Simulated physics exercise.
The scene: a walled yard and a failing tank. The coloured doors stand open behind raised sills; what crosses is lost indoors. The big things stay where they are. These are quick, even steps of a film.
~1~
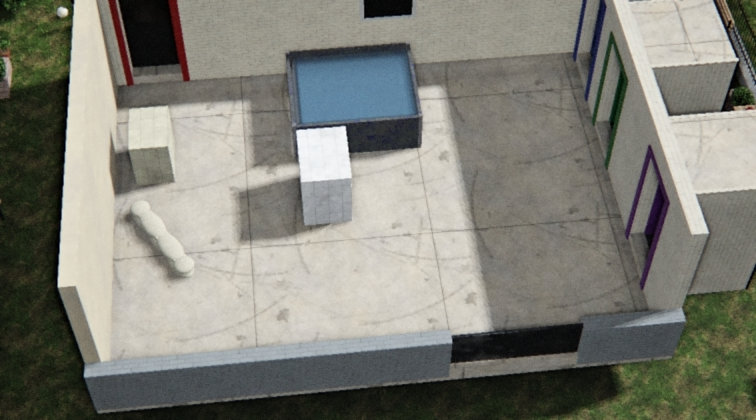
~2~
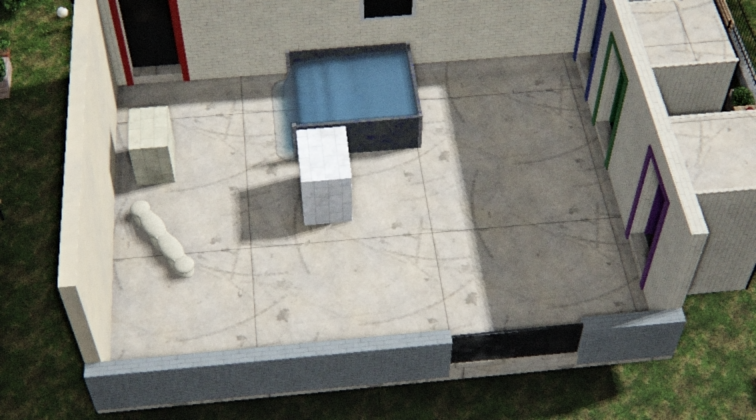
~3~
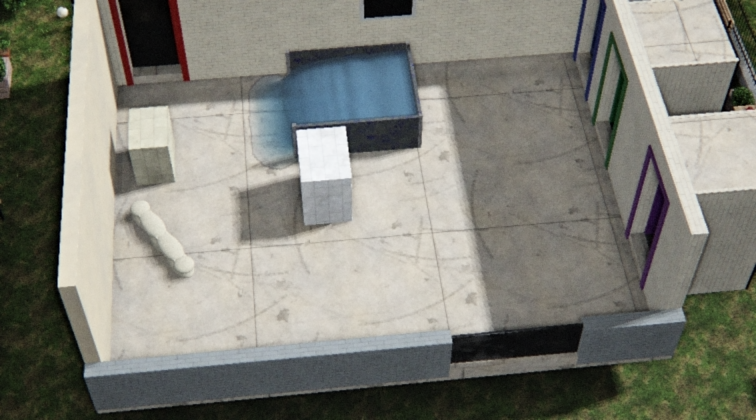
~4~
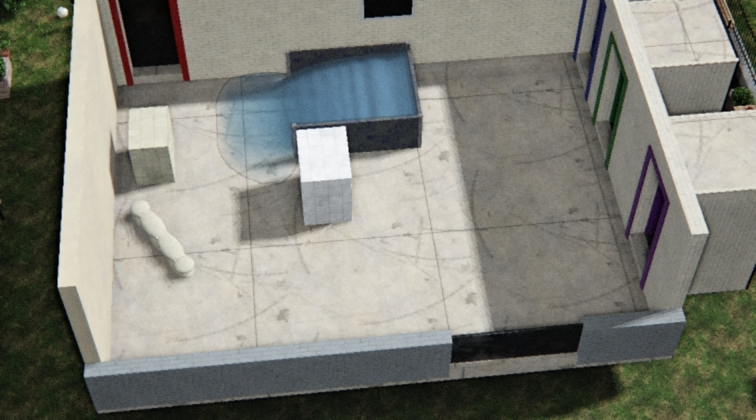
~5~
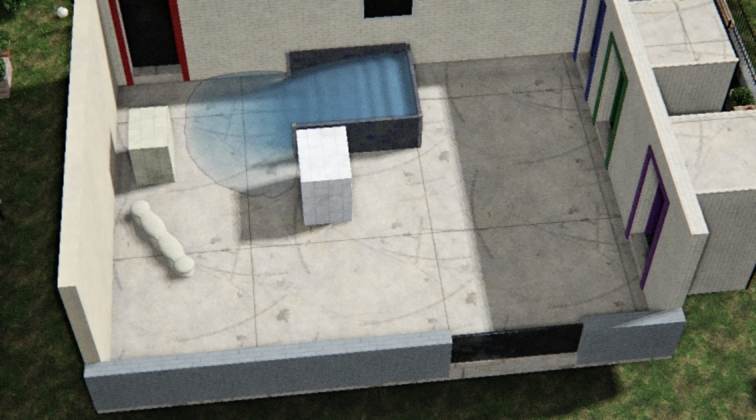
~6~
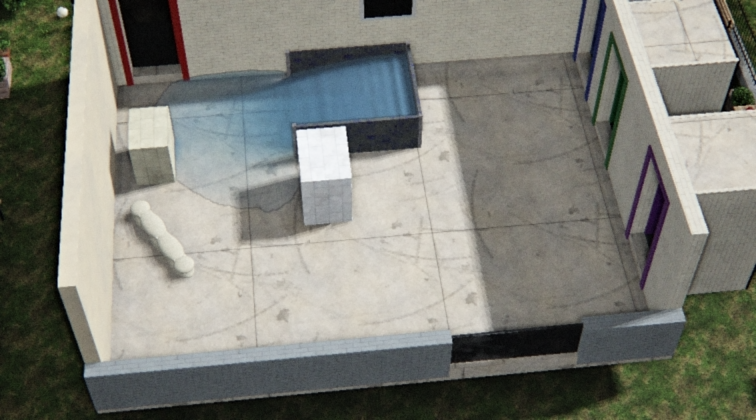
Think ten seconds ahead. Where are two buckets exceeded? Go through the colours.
The green door stays under that; the blue door stays under that; the red door takes more than that; the purple door stays under that.
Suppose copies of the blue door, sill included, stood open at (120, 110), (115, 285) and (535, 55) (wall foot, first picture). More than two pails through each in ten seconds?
In turn: Is over, lets less in, lets less in.
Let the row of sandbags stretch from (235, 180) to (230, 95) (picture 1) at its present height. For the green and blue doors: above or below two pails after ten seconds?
The green door keeps below it, the blue door is under.
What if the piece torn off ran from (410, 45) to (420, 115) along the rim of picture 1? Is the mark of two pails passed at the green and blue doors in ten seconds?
One by one: The green one is over; the blue one goes over.
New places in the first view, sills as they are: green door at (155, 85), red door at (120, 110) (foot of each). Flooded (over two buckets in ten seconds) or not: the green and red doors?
Then: Green door lets more in; red door is over.
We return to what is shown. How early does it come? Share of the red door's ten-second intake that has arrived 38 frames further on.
Close to 100 %.
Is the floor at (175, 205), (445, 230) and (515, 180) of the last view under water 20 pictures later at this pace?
In that order: Wet, dry, no water.
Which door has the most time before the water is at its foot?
I say the green door.
A moment on, water covers 20 % of the floor; the green door not reached, the blue door not reached, the red door wet at the sill, nothing in, the purple door not reached.
Next, water covers 20 % of the floor; the green door not reached, the blue door not reached, the red door over two buckets in, the purple door not reached.
Then, water covers 40 % of the floor; the green door not reached, the blue door not reached, the red door far over two buckets in, the purple door not reached.
Later, water covers 60 % of the floor; the green door not reached, the blue door not reached, the red door far over two buckets in, the purple door not reached.
In the end, water covers 80 % of the floor; the green door wet at the sill, nothing in, the blue door wet at the sill, nothing in, the red door far over two buckets in, the purple door wet at the sill, nothing in.
